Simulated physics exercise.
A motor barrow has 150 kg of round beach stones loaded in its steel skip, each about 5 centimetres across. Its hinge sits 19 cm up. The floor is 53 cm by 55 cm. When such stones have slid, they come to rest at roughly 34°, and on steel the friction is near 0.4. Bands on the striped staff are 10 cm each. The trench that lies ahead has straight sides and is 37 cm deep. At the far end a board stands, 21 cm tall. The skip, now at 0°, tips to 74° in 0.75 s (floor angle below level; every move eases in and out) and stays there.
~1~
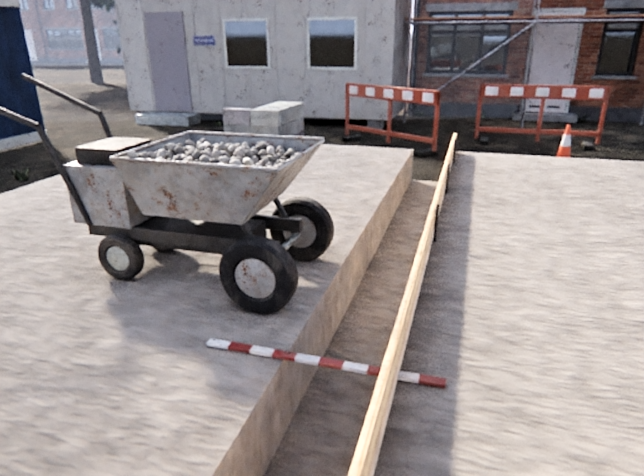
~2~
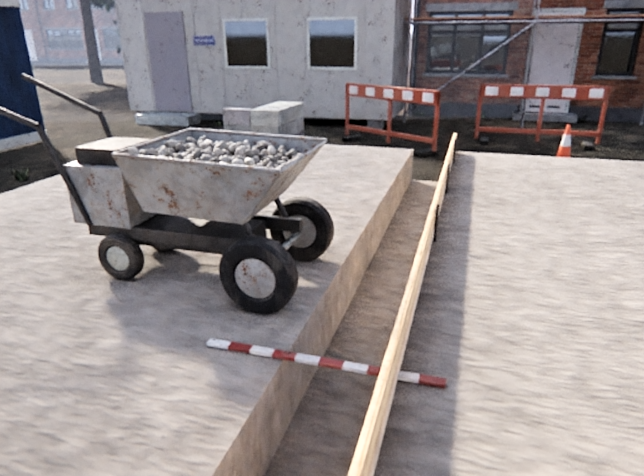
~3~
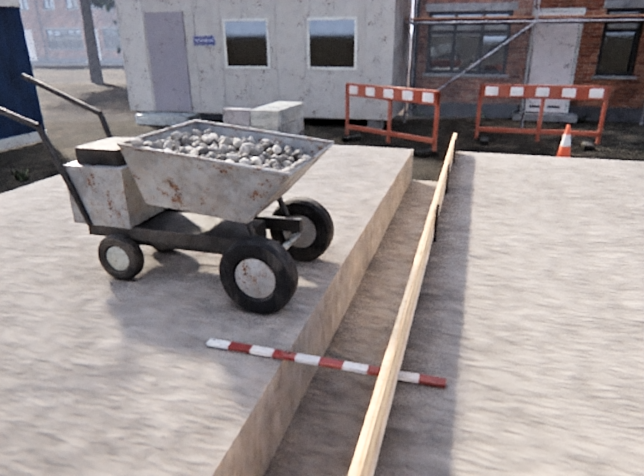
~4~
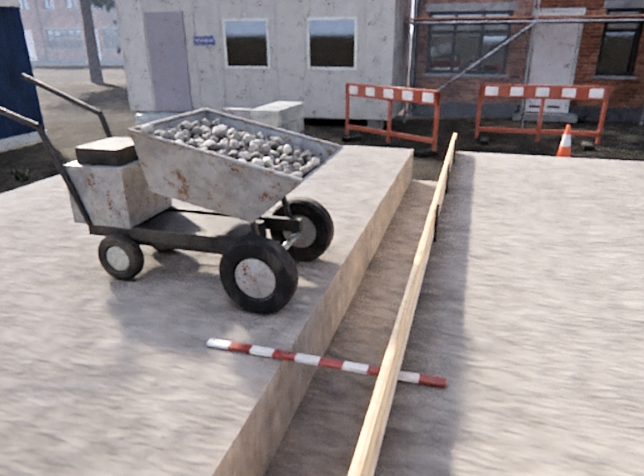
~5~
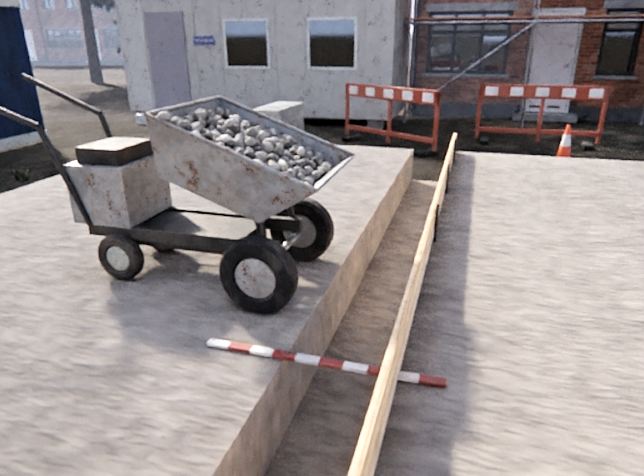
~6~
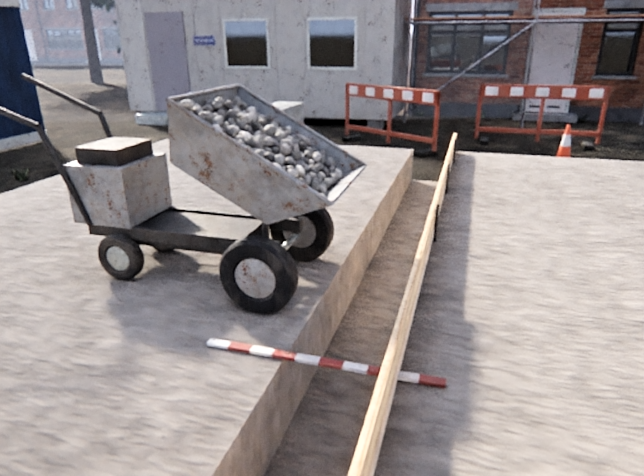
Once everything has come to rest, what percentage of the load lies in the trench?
51 %.
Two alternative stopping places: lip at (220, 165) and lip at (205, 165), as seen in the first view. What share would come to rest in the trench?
Estimates: 100 % then 100 %.
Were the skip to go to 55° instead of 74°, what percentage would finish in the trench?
Roughly 35 per cent would end in the trench.
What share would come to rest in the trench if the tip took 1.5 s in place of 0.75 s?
Trench share: Approx. 60%.
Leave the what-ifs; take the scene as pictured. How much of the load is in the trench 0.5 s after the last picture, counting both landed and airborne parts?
Close to 20 per cent has got there by then.
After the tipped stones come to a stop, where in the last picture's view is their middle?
Centre estimate: Around (405, 335).
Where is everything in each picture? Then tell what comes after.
Lip at (278, 170), floor tilted 0°, highest stones at (223, 150), in the first frame.
The skip is at 2°, its lip at (281, 171); the top of the load is at (215, 148), in the second frame.
The skip is at 6°, its lip at (289, 175); the top of the load is at (204, 139), in the third frame.
The skip is at 12°, its lip at (302, 181); the top of the load is at (202, 128), in the fourth frame.
The skip is at 20°, its lip at (317, 191); the top of the load is at (210, 116), in the fifth frame.
The skip is at 29°, its lip at (332, 204); the top of the load is at (227, 105), in the sixth frame.
Then, 0.2 s after the last picture the floor is at 62°, 100 % in the skip; the foremost stones are at (372, 231).
Then, 0.5 s after the last picture the floor is at 74°, 59 % in the skip, 19 % in the trench, 23 % past the trench; the foremost stones are at (487, 315).
Then, 0.9 s after the last picture the floor is at 74°, 14 % in the skip, 39 % in the trench, 48 % past the trench; the foremost stones are past the picture's edge.
Then, 2.8 s after the last picture the floor is at 74°, 0 % in the skip, 51 % in the trench, 49 % past the trench; the foremost stones are past the picture's edge.
